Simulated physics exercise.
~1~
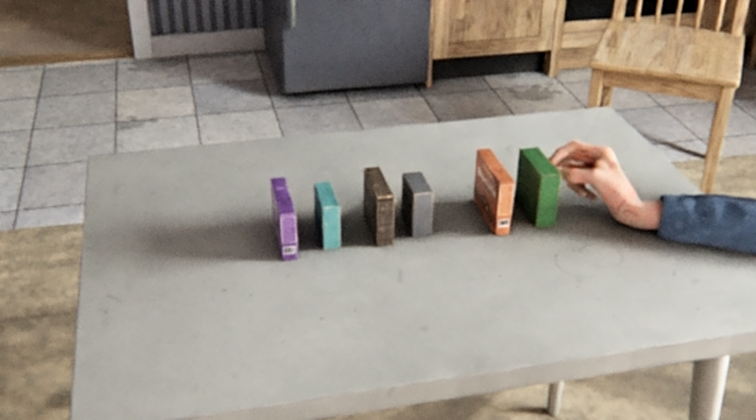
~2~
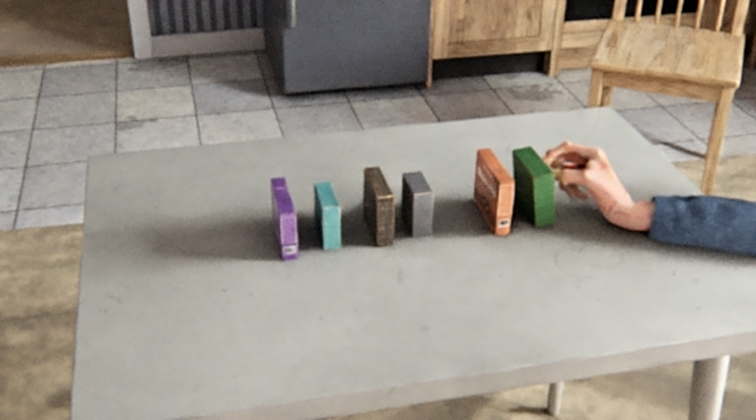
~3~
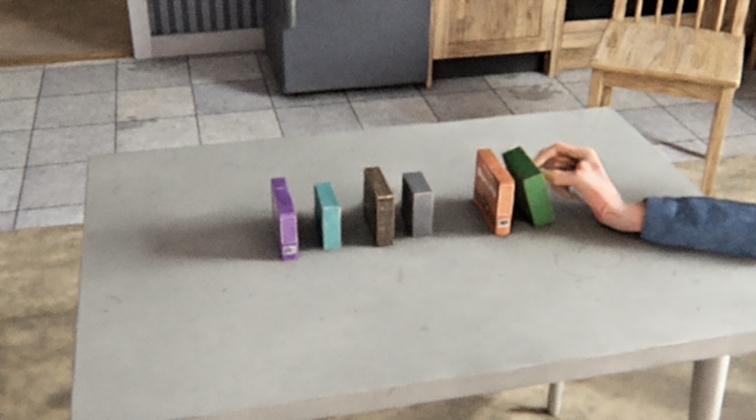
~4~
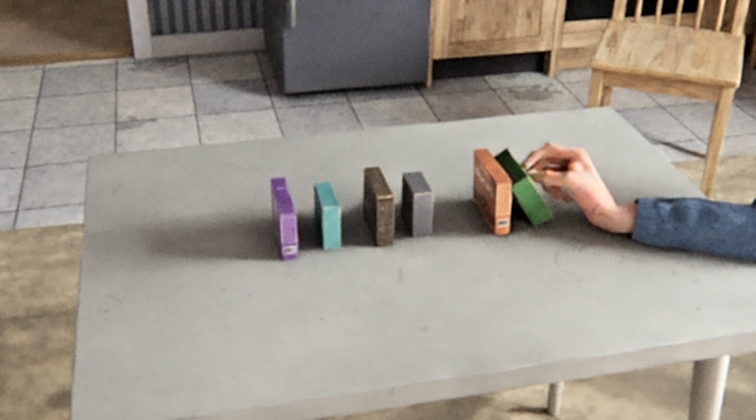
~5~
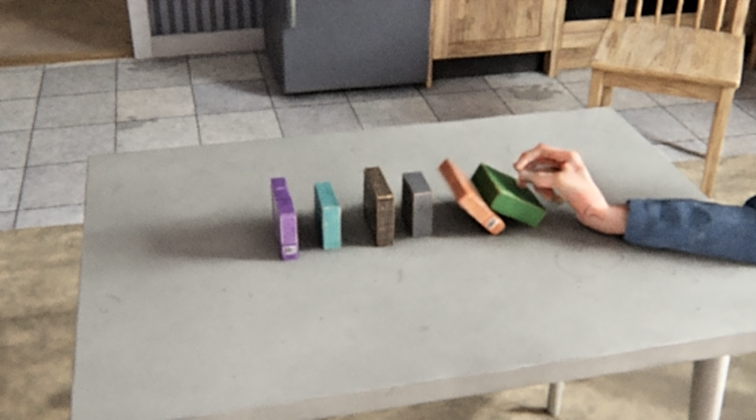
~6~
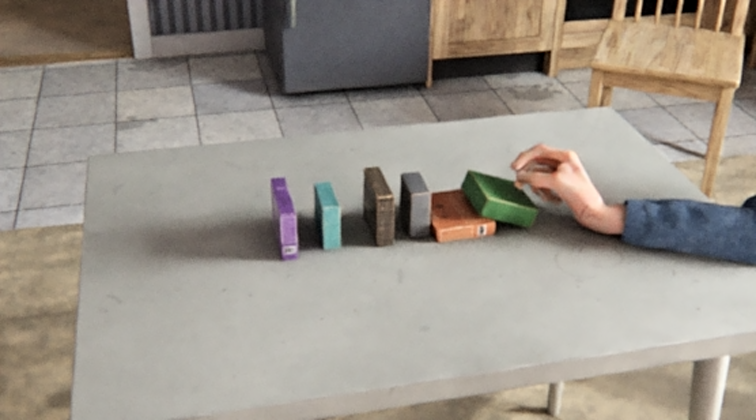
A hand slowly tipped the green board at the right end of a row on a grey table, and it leaned left into the orange packet, knocking it flat, while the grey, black, turquoise and purple pieces stayed standing.
